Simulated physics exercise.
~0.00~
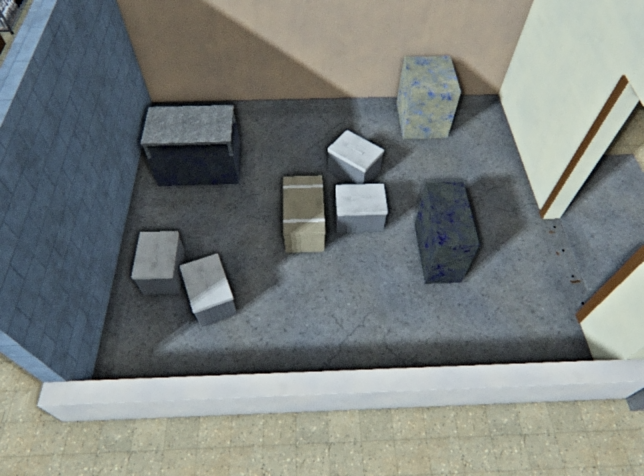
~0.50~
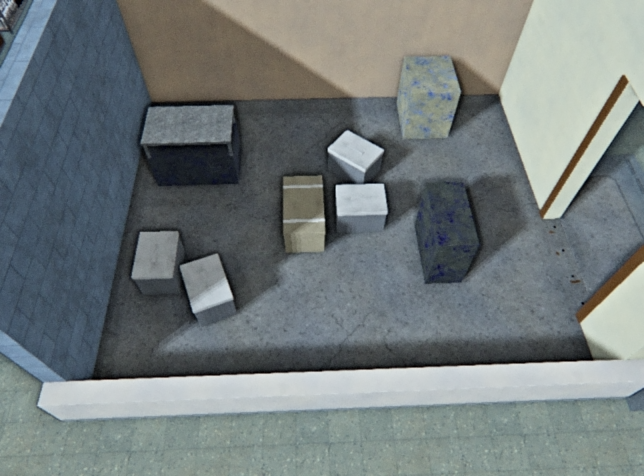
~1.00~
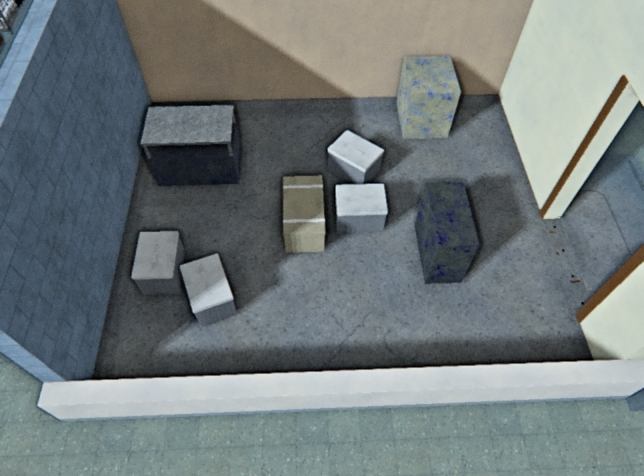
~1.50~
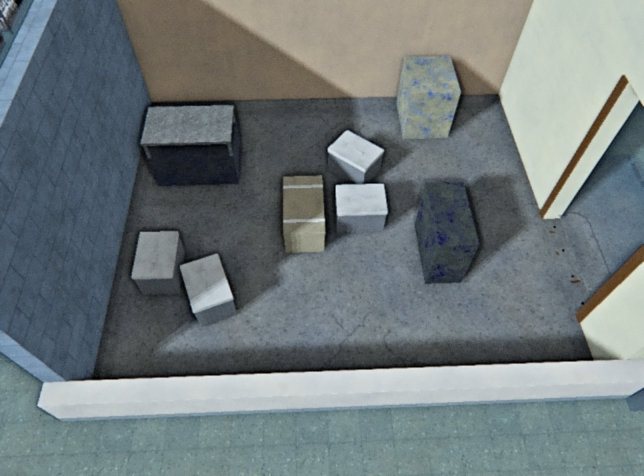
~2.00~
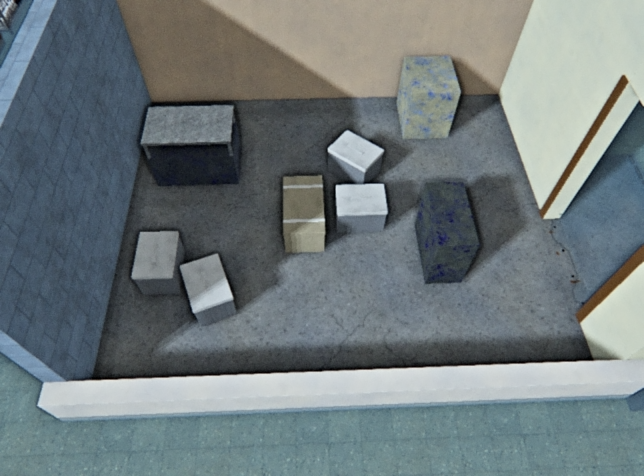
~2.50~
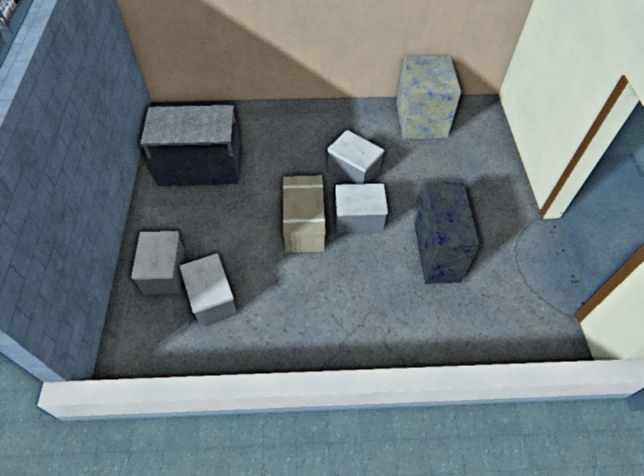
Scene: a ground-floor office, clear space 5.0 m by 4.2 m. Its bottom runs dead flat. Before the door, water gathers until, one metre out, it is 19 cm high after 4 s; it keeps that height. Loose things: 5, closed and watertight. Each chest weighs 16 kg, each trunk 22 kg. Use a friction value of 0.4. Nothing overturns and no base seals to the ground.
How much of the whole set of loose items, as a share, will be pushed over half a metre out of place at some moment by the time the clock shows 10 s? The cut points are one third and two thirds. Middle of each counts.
It falls under one third.
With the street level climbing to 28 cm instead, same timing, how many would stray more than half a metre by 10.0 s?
With that change, 2 of them.
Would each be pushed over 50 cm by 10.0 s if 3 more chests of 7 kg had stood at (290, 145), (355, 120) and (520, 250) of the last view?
First stays within it, second exceeds it, third exceeds it.
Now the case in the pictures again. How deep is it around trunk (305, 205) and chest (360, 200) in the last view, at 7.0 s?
First roughly 1 cm, second roughly 2 cm.
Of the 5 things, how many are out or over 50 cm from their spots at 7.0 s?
Count: 0.
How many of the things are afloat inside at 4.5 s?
The number is 0.
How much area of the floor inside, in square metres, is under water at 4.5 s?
About 5.0 m2.
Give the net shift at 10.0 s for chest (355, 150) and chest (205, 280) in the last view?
First 0 cm, then 10 cm.
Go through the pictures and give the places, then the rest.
The first frame shows a chest at (155, 253) rests on the ground; a chest at (361, 198) rests on the ground; water covers 0.0 m2; 0 of 5 have shifted.
The second frame shows a chest at (155, 253), on the bottom; a chest at (361, 198) rests on the ground; water covers 0.0 m2; 0 of 5 have shifted.
The third frame shows a chest at (155, 253) rests on the ground; a chest at (361, 198) rests on the ground; water covers 0.0 m2; 0 of 5 have shifted.
The fourth frame shows a chest at (155, 253) rests on the ground; a chest at (361, 198) rests on the ground; 0.0 m2 under water; 0 of 5 have shifted.
The fifth frame shows a chest at (155, 253), on the bottom; a chest at (361, 198), on the bottom; water covers 0.0 m2; 0 of 5 have shifted.
The sixth frame shows a chest at (155, 253), on the bottom; a chest at (361, 198), on the bottom; water covers 0.4 m2; 0 of 5 have shifted.
After 3.5 s 0 of 5 are over 50 cm from their spots; 0 afloat.
After 4.5 s 0 of 5 are over 50 cm from their spots; 0 afloat.
After 7.0 s 0 of 5 are over 50 cm from their spots; 0 afloat.
After 10.0 s 0 of 5 are over 50 cm from their spots, and 0 have been at some point; 0 afloat.
